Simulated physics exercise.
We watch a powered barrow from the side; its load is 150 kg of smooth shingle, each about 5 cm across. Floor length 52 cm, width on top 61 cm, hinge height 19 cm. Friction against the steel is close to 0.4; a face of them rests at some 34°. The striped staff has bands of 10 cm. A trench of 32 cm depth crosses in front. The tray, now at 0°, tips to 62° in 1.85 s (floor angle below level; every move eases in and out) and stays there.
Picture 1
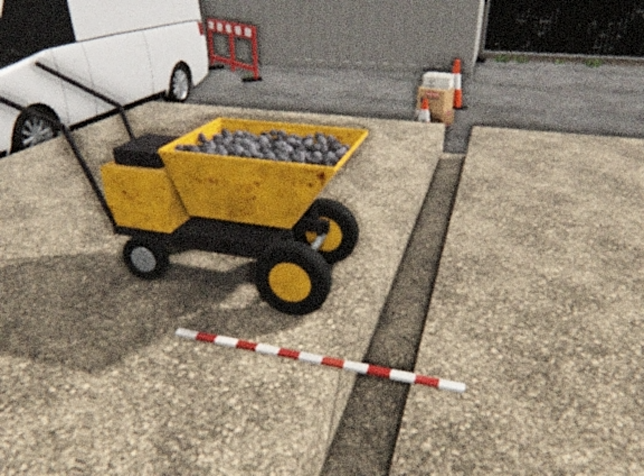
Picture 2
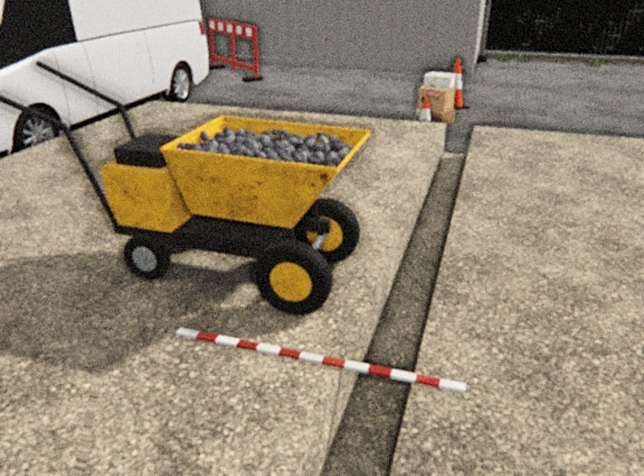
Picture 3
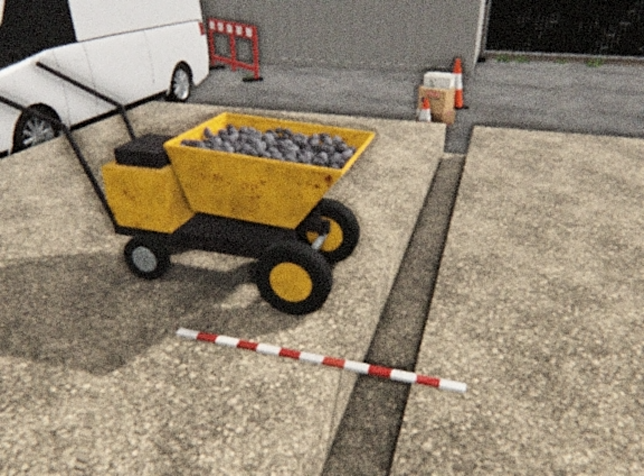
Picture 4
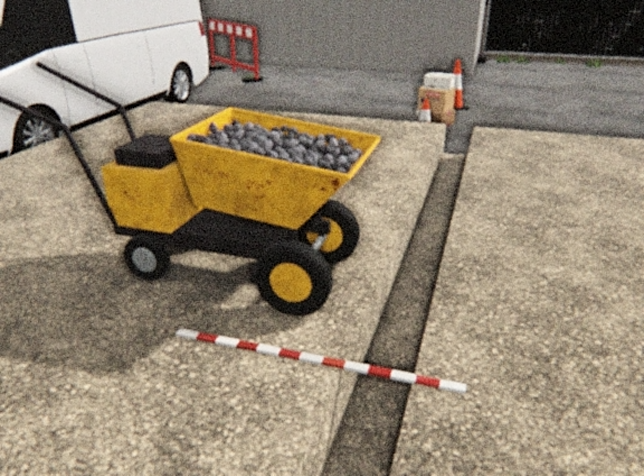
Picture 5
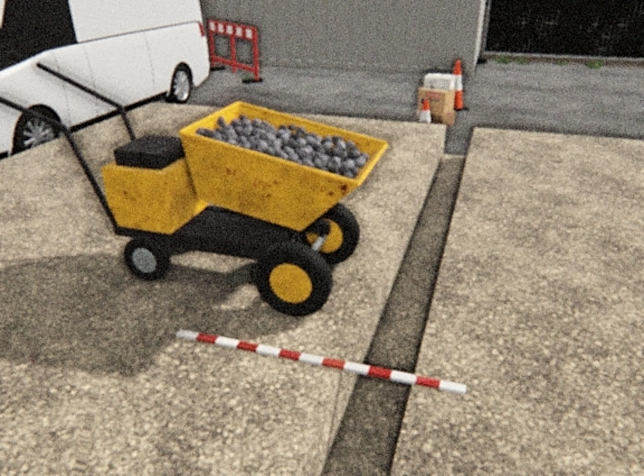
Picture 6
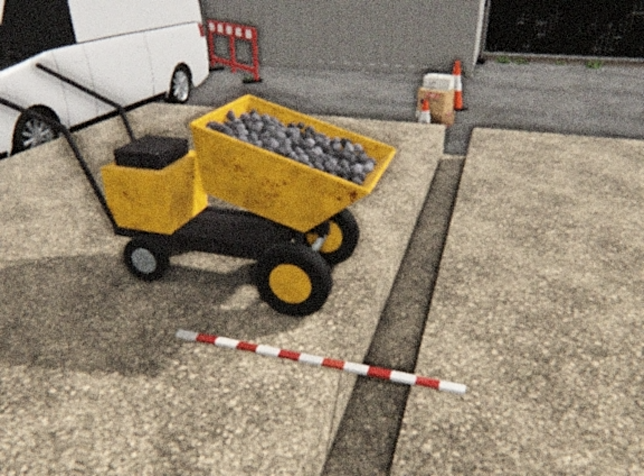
In this clip, a yellow powered barrow loaded with smooth grey stones stands on pale ground behind a red-and-white striped staff, and its tray gradually tilts forward to the right, the rear rising while the wheels stay still.
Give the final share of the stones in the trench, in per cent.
About 23 per cent.
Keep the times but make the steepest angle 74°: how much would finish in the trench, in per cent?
Then about 25 per cent.
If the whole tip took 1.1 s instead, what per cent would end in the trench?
In that case some 20 per cent.
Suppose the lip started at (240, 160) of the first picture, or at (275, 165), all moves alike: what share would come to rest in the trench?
About 75 and 75 per cent.
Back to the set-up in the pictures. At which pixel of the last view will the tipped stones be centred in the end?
Around (466, 308).
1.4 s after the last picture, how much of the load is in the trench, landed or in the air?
About 0 per cent by then.
Then, 0.8 s after the last picture the floor is at 52°, 100 % in the tray; the foremost stones are at (429, 253).
Then, 1.4 s after the last picture the floor is at 62°, 67 % in the tray, 32 % past the trench; the foremost stones are at (546, 330).
Then, 1.7 s after the last picture the floor is at 62°, 45 % in the tray, 1 % in the trench, 53 % past the trench; the foremost stones are at (614, 333).
Then, 3.7 s after the last picture the floor is at 62°, 14 % in the tray, 23 % in the trench, 63 % past the trench; the foremost stones are past the picture's edge.
